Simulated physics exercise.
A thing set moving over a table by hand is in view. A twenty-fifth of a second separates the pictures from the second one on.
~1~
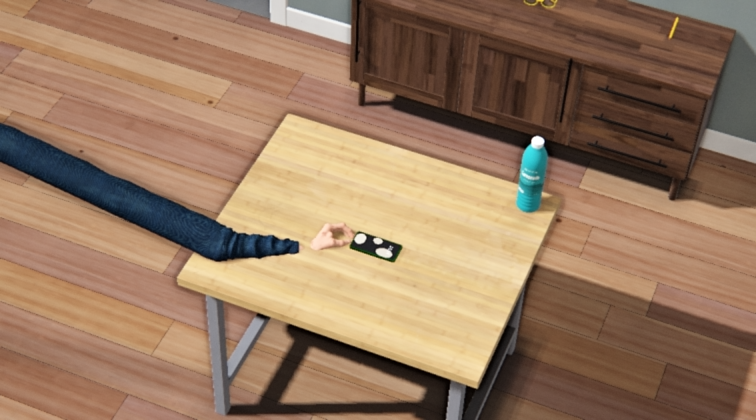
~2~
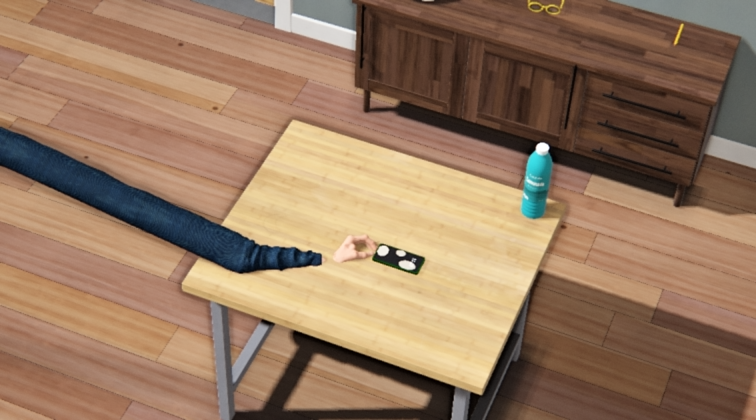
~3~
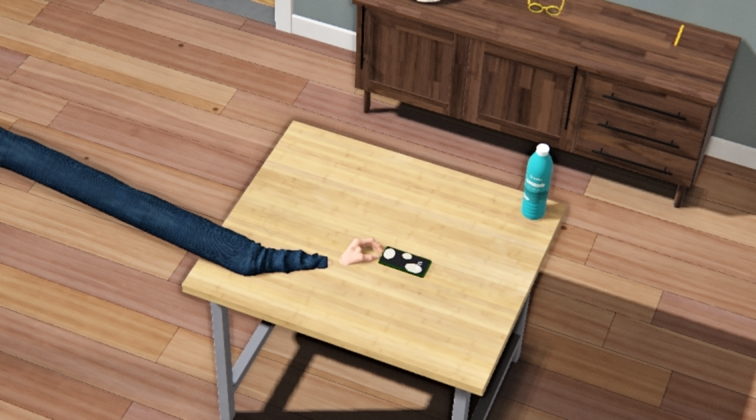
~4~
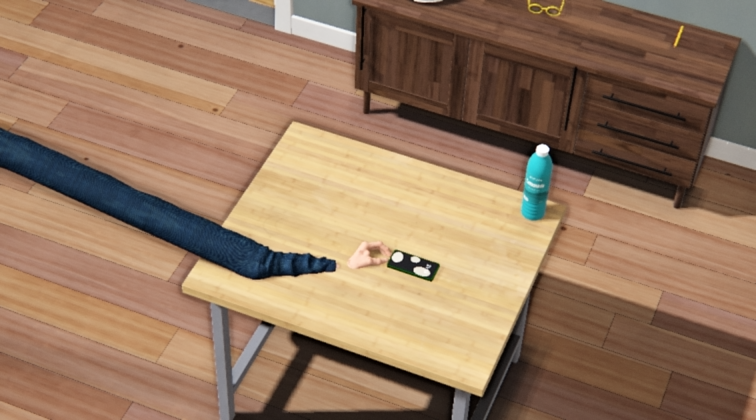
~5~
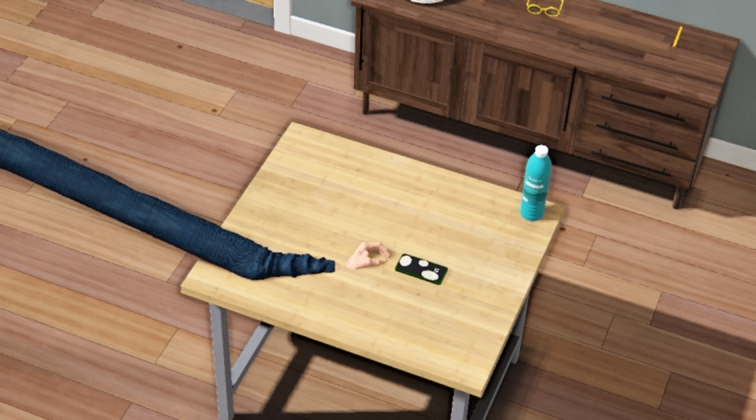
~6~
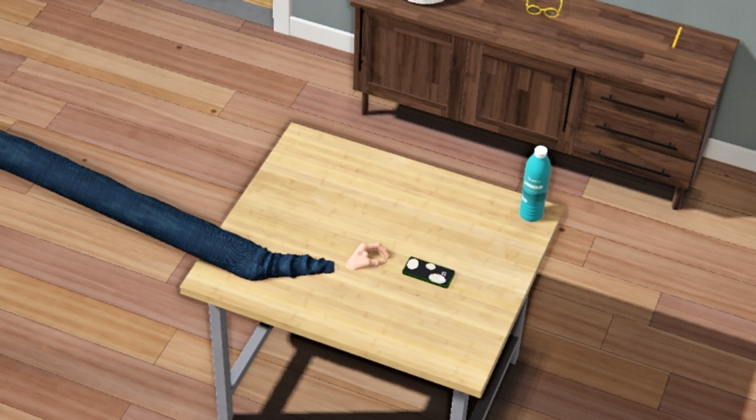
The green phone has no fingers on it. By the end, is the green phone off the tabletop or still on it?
Keeps to the surface.
Then, 0.10 s later than the last frame, green phone moved about its own width near (444, 277).
Then, 0.20 s later than the last frame, green phone moved about its own width near (451, 280).
When it is over, moved from the start, green phone. End places, in pixels of the last picture, green phone near (453, 280).
